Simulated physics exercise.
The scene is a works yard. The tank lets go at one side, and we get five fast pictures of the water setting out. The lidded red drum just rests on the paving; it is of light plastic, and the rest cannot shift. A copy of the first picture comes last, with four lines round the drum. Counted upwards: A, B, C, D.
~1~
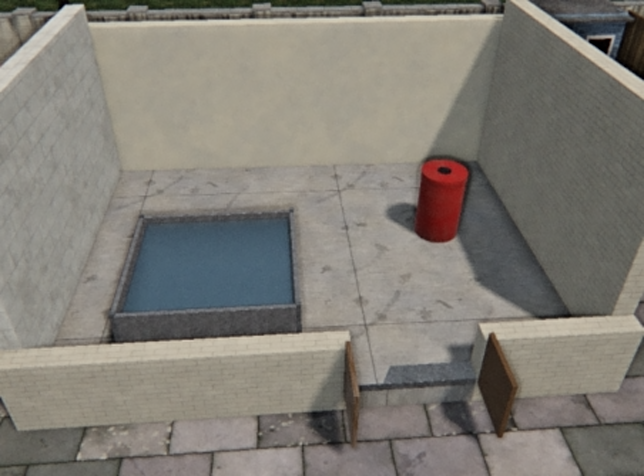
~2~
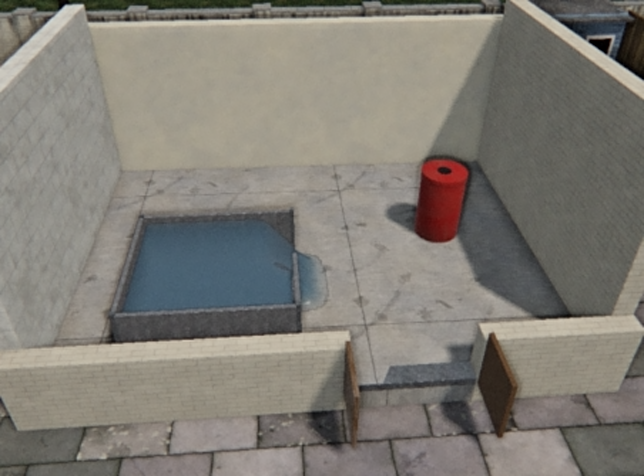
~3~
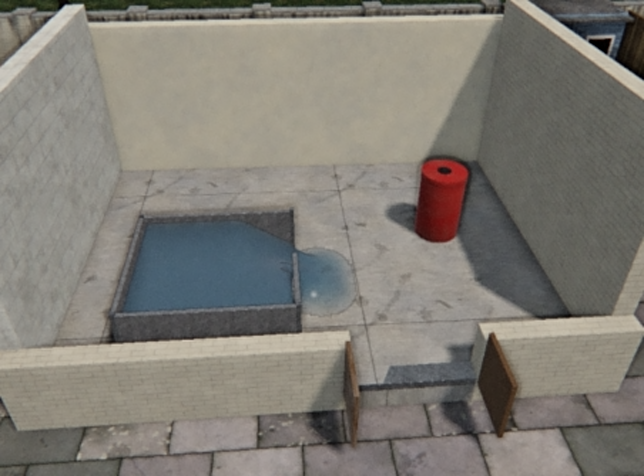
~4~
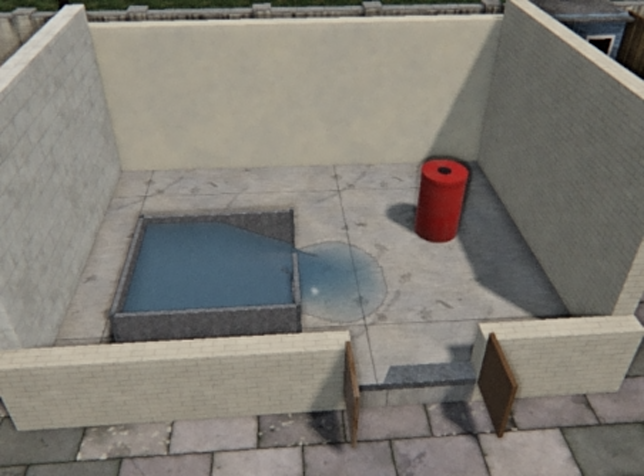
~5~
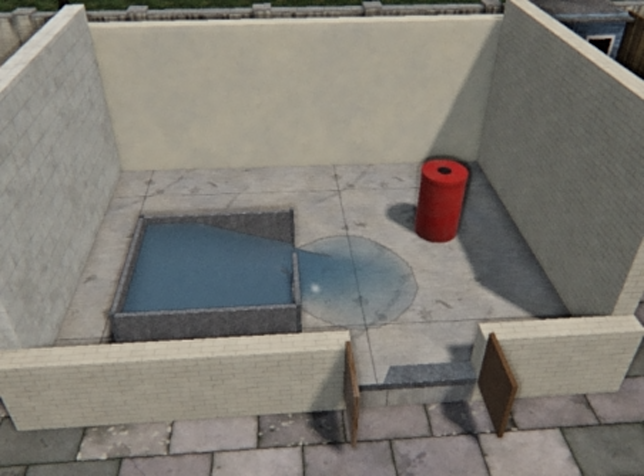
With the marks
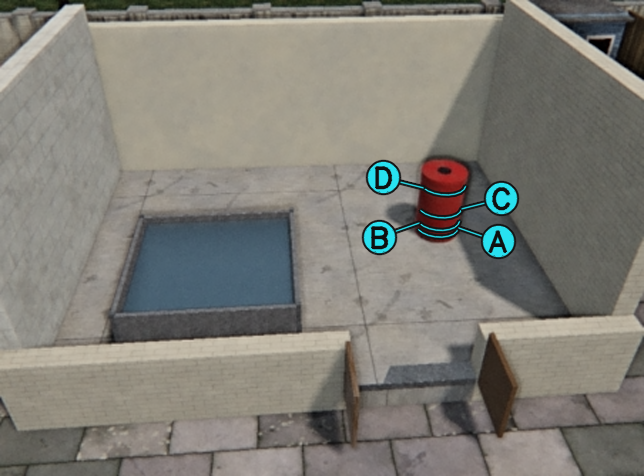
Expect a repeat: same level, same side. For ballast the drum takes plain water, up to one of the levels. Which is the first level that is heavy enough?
I would pick mark C.
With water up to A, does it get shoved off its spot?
Yes, it does.
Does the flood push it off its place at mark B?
Yes.
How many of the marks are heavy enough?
Two.
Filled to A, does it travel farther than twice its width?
Yes.
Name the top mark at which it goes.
That is mark B.
In cyan, A at (441, 237); B at (443, 230); C at (444, 217); D at (448, 194); from the bottom up A, B, C, D.
With A, it is pushed about 3 times its own width away.
With B, it is pushed about half its own width away.
With C, it does not move.
With D, it does not move.
